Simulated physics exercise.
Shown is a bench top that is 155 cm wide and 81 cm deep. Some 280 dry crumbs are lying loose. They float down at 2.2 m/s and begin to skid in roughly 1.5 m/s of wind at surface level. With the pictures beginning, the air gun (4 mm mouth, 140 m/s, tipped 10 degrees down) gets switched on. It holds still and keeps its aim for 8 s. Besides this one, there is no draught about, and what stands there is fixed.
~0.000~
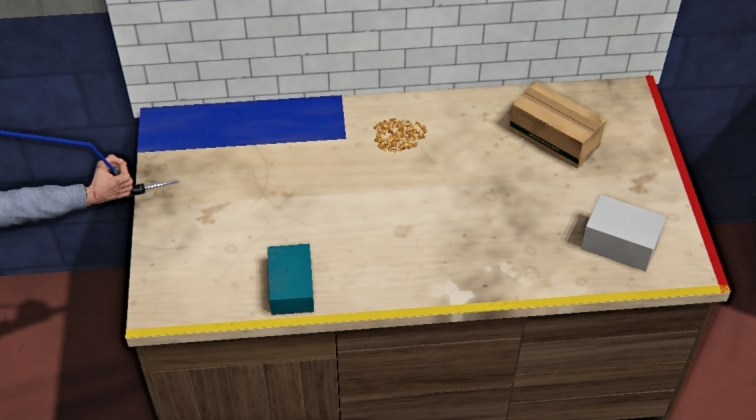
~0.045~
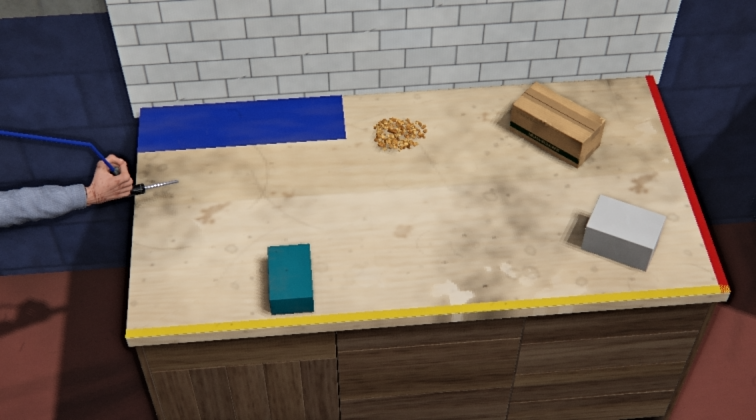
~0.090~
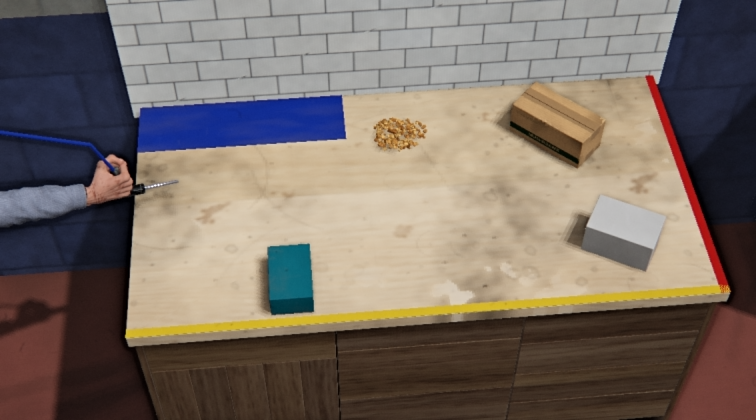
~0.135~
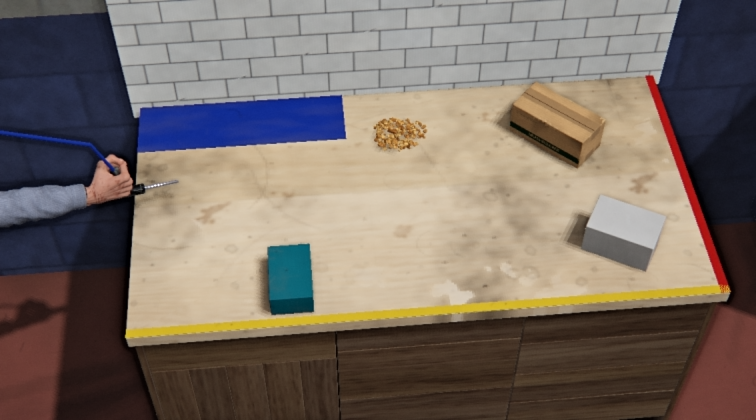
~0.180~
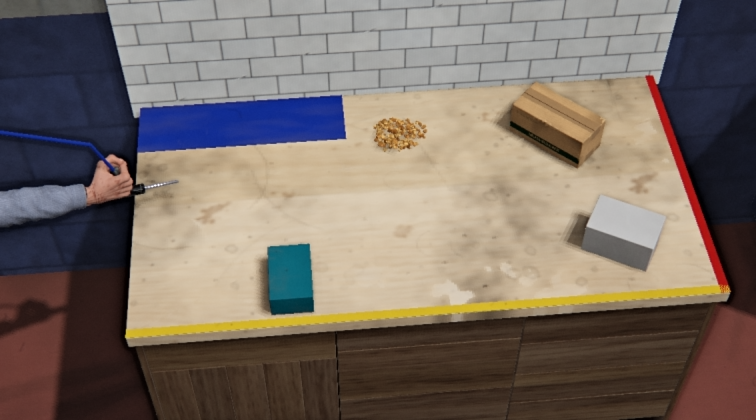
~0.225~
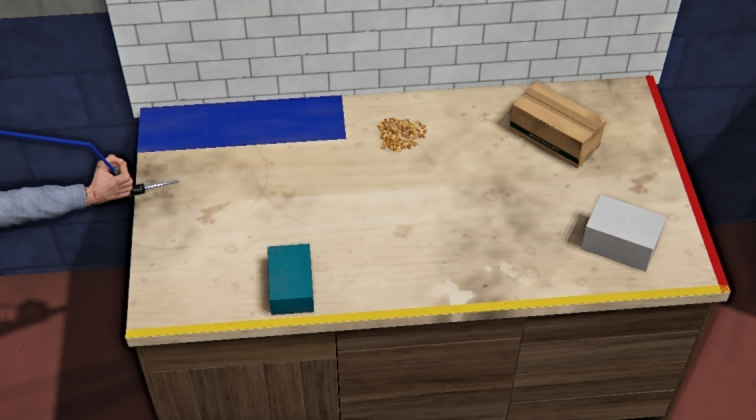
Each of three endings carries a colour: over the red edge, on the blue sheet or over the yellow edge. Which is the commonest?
Red.
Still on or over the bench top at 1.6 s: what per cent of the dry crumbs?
About 4 per cent remain.
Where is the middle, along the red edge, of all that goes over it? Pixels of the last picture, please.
The middle of the crossings lies near (658, 90) in the last picture.
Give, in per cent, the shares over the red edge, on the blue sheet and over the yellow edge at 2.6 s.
About 100 per cent red, 0 per cent blue and 0 per cent yellow.
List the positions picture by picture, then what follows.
In the first picture, the middle of the dry crumbs is near (396, 136), none has stirred yet and the mouth of the air gun is at (178, 181).
In the second picture, the middle of the dry crumbs is near (396, 135), none has stirred yet, the blue sheet is centred on (242, 123), the red edge is centred on (689, 175) and the yellow edge is centred on (433, 315).
In the third picture, the middle of the dry crumbs is near (396, 135), none has stirred yet, the top of a box is at (559, 111) and the top of a block is at (290, 271).
In the fourth picture, the middle of the dry crumbs is near (396, 135) and none has stirred yet.
In the fifth picture, the middle of the dry crumbs is near (396, 135) and none has stirred yet.
In the sixth picture, the middle of the dry crumbs is near (396, 135) and about 1 % have left their places.
After 1.6 s, 3 % are on the move or not yet settled, 0 % are on the blue sheet, 96 % over the red edge and 0 % over the yellow edge.
After 2.6 s, 2 % are on the move or not yet settled, 0 % are on the blue sheet, 96 % over the red edge and 0 % over the yellow edge.
After 4.4 s, 2 % are on the move or not yet settled, 0 % are on the blue sheet, 96 % over the red edge and 0 % over the yellow edge.
After 8.0 s, at the end, 0 % are on the blue sheet, 96 % over the red edge and 0 % over the yellow edge.
